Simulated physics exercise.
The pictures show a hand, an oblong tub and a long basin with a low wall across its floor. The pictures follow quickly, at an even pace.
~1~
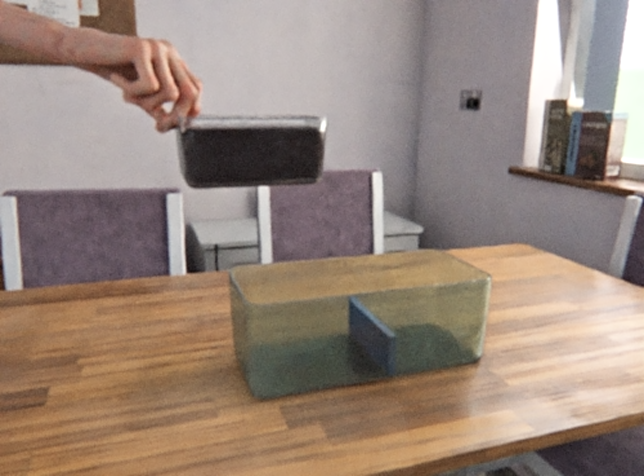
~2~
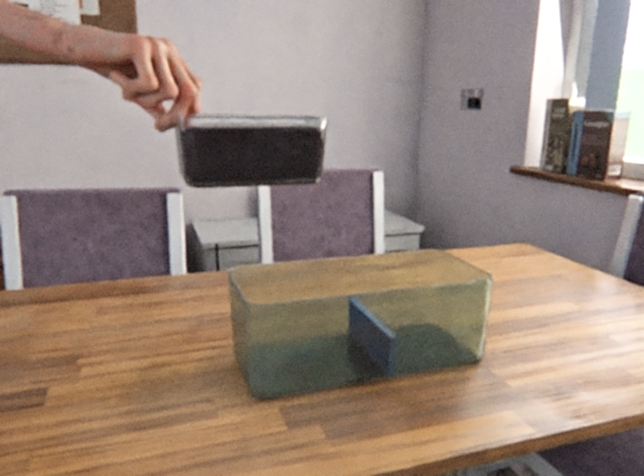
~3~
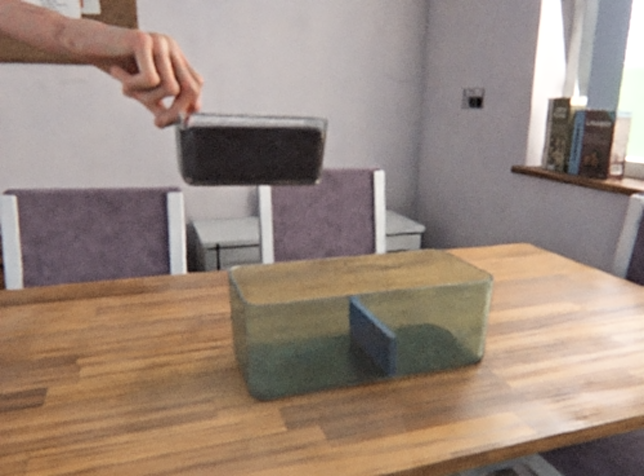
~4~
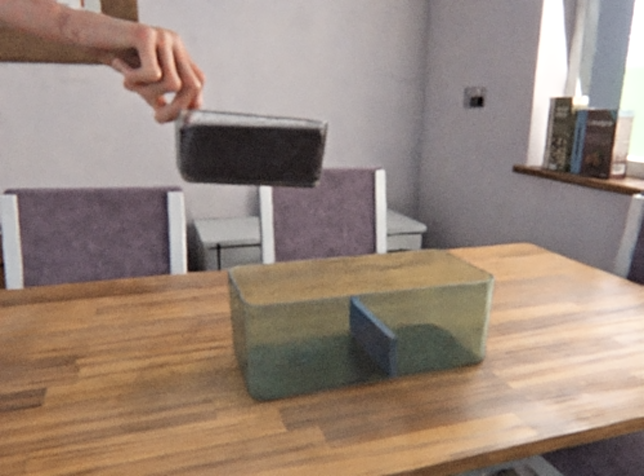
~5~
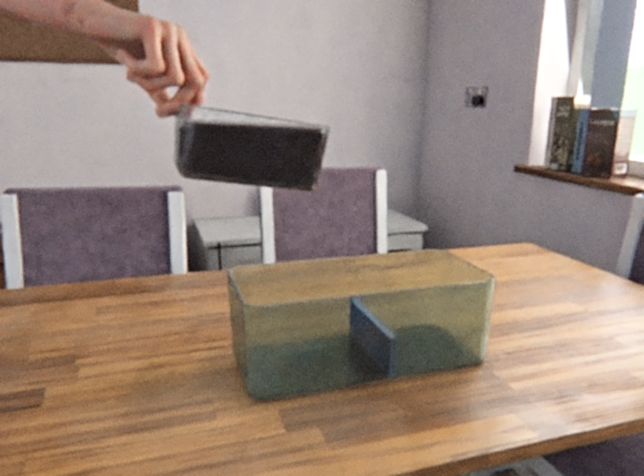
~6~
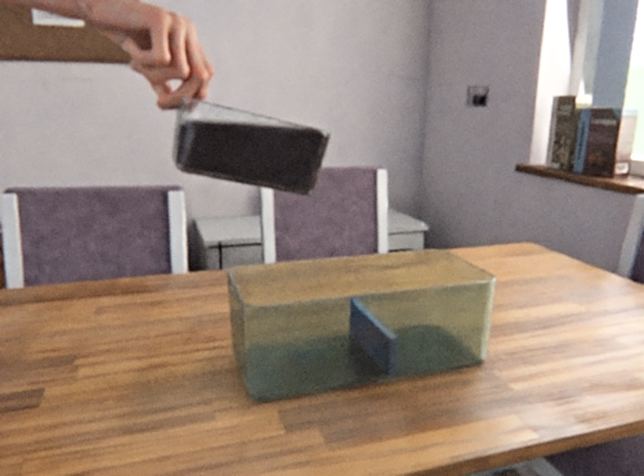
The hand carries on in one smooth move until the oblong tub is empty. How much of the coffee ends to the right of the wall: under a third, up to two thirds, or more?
It comes to between a third and two thirds.
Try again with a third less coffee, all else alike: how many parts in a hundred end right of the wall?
Roughly 15 in a hundred.
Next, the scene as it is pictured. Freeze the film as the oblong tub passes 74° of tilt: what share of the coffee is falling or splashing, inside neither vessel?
Some 50 per cent.
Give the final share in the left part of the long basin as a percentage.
Some 45 per cent.
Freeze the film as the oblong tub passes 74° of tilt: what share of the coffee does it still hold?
Near 35 %.
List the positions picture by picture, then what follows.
In the first picture, tilt 0°; pouring edge (316, 119); surface from (179, 127) to (313, 127); the long basin's rim runs from (237, 287) to (465, 264); the wall's top is at (371, 317).
In the second picture, tilt 1°; pouring edge (316, 119); surface from (179, 126) to (313, 127).
In the third picture, tilt 2°; pouring edge (317, 120); surface from (179, 125) to (313, 127).
In the fourth picture, tilt 5°; pouring edge (318, 123); surface from (179, 124) to (314, 127).
In the fifth picture, tilt 8°; pouring edge (319, 127); surface from (180, 122) to (315, 128).
In the sixth picture, tilt 13°; pouring edge (320, 132); surface from (179, 122) to (317, 129).
A moment on, the oblong tub is tipped part way and 37 per cent is still to pour, 3 is left of the wall and 10 right of it.
Next, the oblong tub is tipped right over and 5 per cent is still to pour, 37 is left of the wall and 45 right of it.
Then the oblong tub is tipped right over and 0 per cent is still to pour, 46 is left of the wall and 45 right of it.
Later the oblong tub is tipped right over and 0 per cent is still to pour, 47 is left of the wall and 45 right of it.
In the end 47 per cent lies left of the wall, 45 right of it and 8 outside.
